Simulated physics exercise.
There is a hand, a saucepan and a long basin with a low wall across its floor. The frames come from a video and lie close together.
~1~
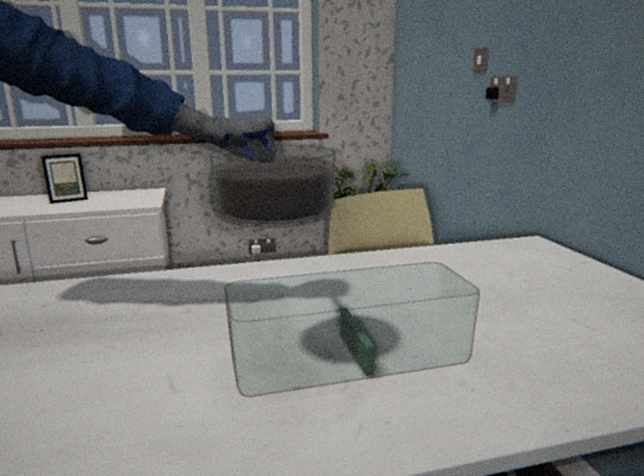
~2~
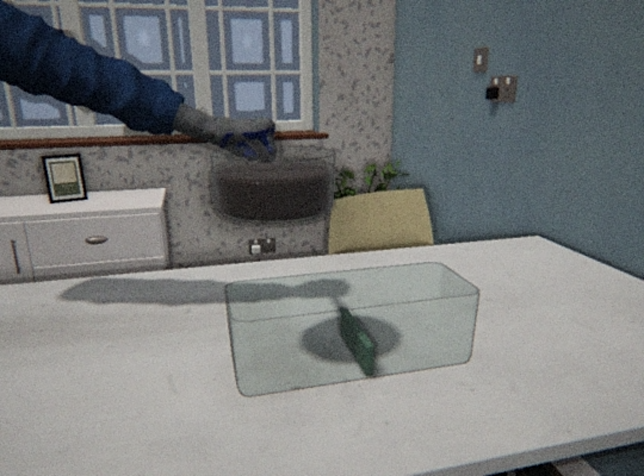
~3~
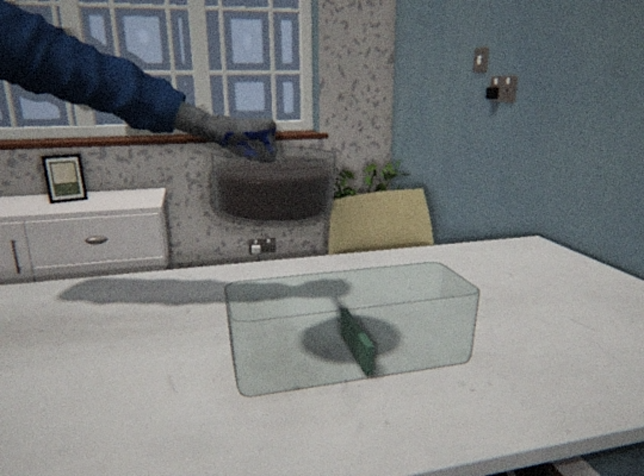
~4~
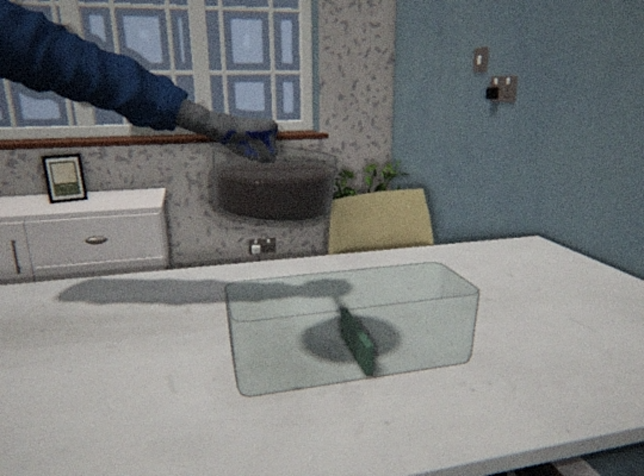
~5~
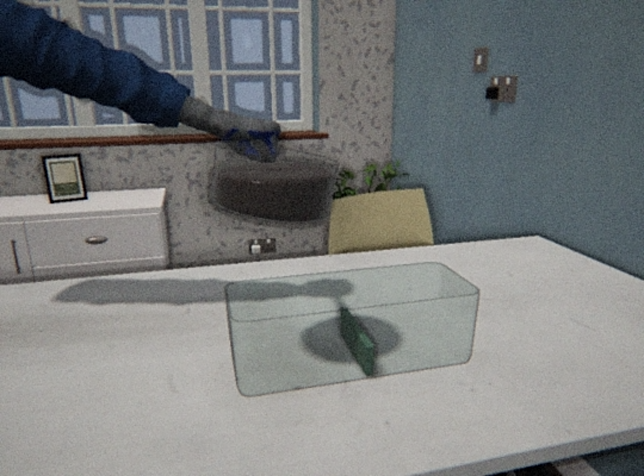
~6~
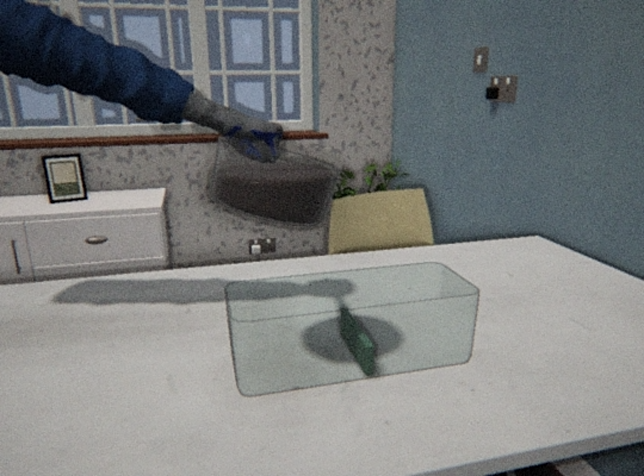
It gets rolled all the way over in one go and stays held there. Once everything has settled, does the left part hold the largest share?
No, I expect the right chamber to win.
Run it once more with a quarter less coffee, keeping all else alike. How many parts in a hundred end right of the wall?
Estimate: Around 60 per cent.
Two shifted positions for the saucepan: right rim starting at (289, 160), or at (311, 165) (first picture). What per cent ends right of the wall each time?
15 % and 45 %.
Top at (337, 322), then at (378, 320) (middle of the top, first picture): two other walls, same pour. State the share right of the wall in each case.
The first gives 85 %, the second 40 %.
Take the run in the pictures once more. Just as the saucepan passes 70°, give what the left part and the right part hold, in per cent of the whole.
Near 0 on the left, 15 on the right.
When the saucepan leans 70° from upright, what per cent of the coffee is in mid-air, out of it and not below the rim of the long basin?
Near 35 in a hundred.
A moment on, the tilt is 70° and 50 per cent is still to pour, 1 is left of the wall and 13 right of it.
Next, the tilt is 103° and 8 per cent is still to pour, 14 is left of the wall and 68 right of it.
Then the tilt is 110° and 0 per cent is still to pour, 29 is left of the wall and 69 right of it.
Later the tilt is 110° and 0 per cent is still to pour, 30 is left of the wall and 69 right of it.
In the end 30 per cent lies left of the wall, 69 right of it and 1 outside.
